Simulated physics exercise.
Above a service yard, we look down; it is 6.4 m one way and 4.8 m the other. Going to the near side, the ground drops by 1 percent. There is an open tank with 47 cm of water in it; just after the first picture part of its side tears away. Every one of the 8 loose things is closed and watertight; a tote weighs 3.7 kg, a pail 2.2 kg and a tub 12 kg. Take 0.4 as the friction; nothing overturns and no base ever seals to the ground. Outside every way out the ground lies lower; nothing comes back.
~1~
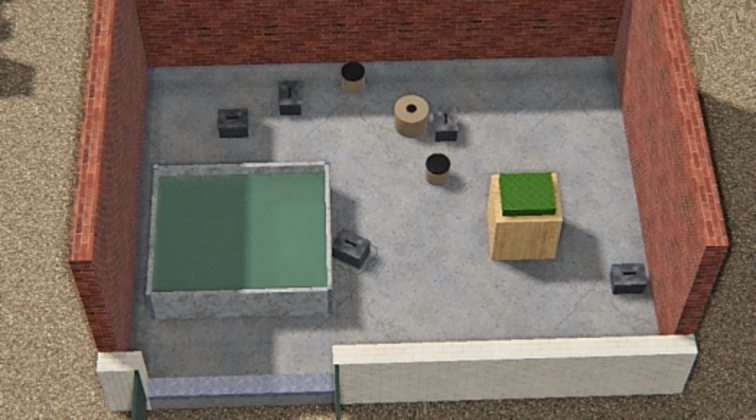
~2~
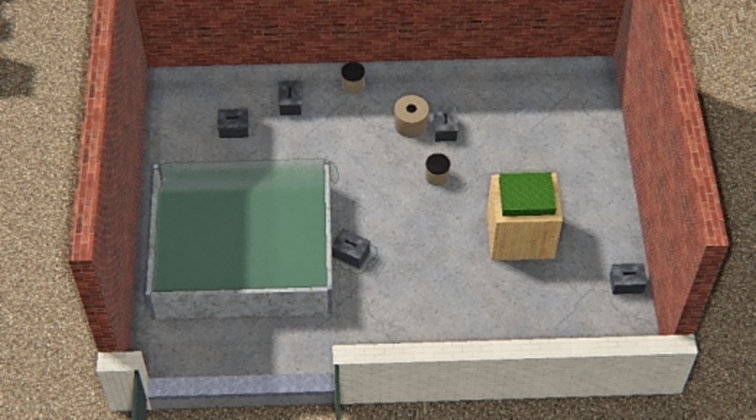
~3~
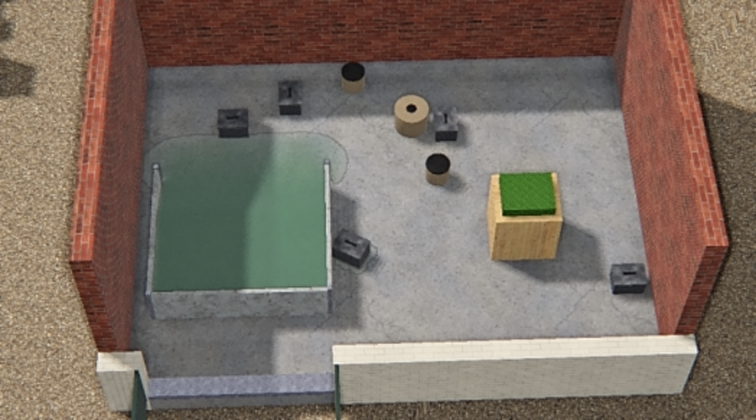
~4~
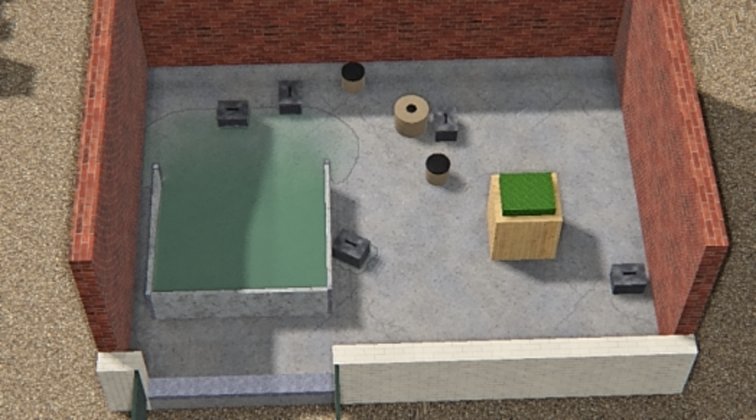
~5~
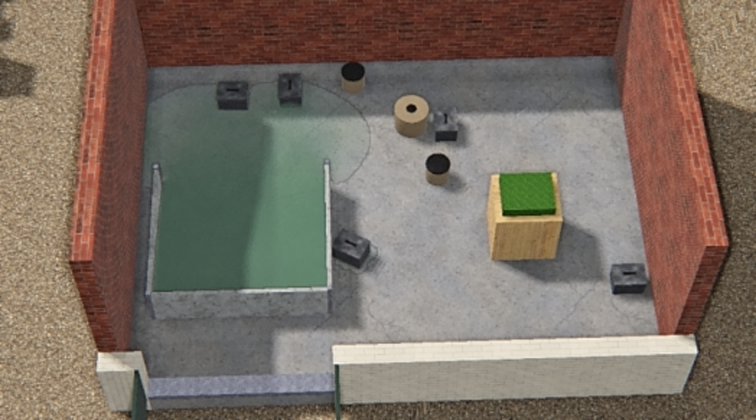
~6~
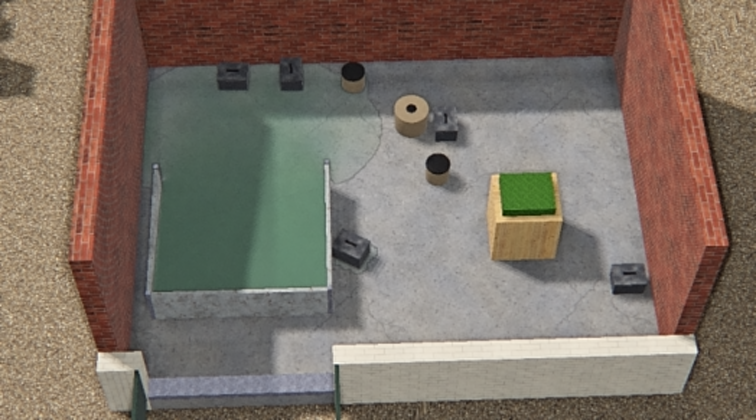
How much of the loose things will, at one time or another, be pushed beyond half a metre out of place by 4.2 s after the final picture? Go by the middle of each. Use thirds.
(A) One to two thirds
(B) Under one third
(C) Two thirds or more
Two thirds or more.
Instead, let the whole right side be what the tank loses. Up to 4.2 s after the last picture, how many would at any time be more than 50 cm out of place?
4.
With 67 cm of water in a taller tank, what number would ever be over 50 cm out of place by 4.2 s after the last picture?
You'd get 7 in that case.
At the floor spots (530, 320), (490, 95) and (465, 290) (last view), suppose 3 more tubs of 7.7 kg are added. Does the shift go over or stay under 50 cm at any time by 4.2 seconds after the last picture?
Check, in order - not exceeded, exceeded, not exceeded.
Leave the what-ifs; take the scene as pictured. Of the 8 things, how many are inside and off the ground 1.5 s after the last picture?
Total: 3.
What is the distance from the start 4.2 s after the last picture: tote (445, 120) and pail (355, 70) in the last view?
Object 1: 150 cm. Object 2: 450 cm.
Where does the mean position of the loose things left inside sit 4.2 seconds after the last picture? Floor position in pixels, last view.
Centred roughly on (498, 222).
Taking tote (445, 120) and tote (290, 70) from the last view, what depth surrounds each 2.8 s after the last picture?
Depths: Near 5 cm, then near 6 cm.
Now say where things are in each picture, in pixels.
A tote at (233, 118), on the bottom; a tote at (290, 92) rests on the ground; water covers 3.9 m2; 0 of 8 have shifted, in the first picture.
A tote at (233, 118) rests on the ground; a tote at (290, 92), on the bottom; 4.8 m2 under water; 0 of 8 have shifted, in the second picture.
A tote at (233, 118), on the bottom; a tote at (290, 92), on the bottom; water covers 6.0 m2; 0 of 8 have shifted, in the third picture.
A tote at (233, 109), on the bottom, 13 cm from its start; a tote at (290, 92), on the bottom; 7.1 m2 under water; 1 of 8 have shifted, in the fourth picture.
A tote at (233, 90), on the bottom, 45 cm from its start; a tote at (290, 85) rests on the ground, 12 cm from its start; 8.3 m2 under water; 2 of 8 have shifted, in the fifth picture.
A tote at (233, 71), on the bottom, 78 cm from its start; a tote at (291, 69), on the bottom, 39 cm from its start; water covers 9.5 m2; 2 of 8 have shifted, in the sixth picture.
Then, 0.4 s after the last picture 2 of 8 are over 50 cm from their spots; 2 afloat.
Then, 1.5 s after the last picture 3 of 8 are over 50 cm from their spots; 3 afloat.
Then, 2.8 s after the last picture 5 of 8 are over 50 cm from their spots; 3 afloat.
Then, 4.2 s after the last picture 6 of 8 are over 50 cm from their spots, and 6 have been at some point; 5 afloat.
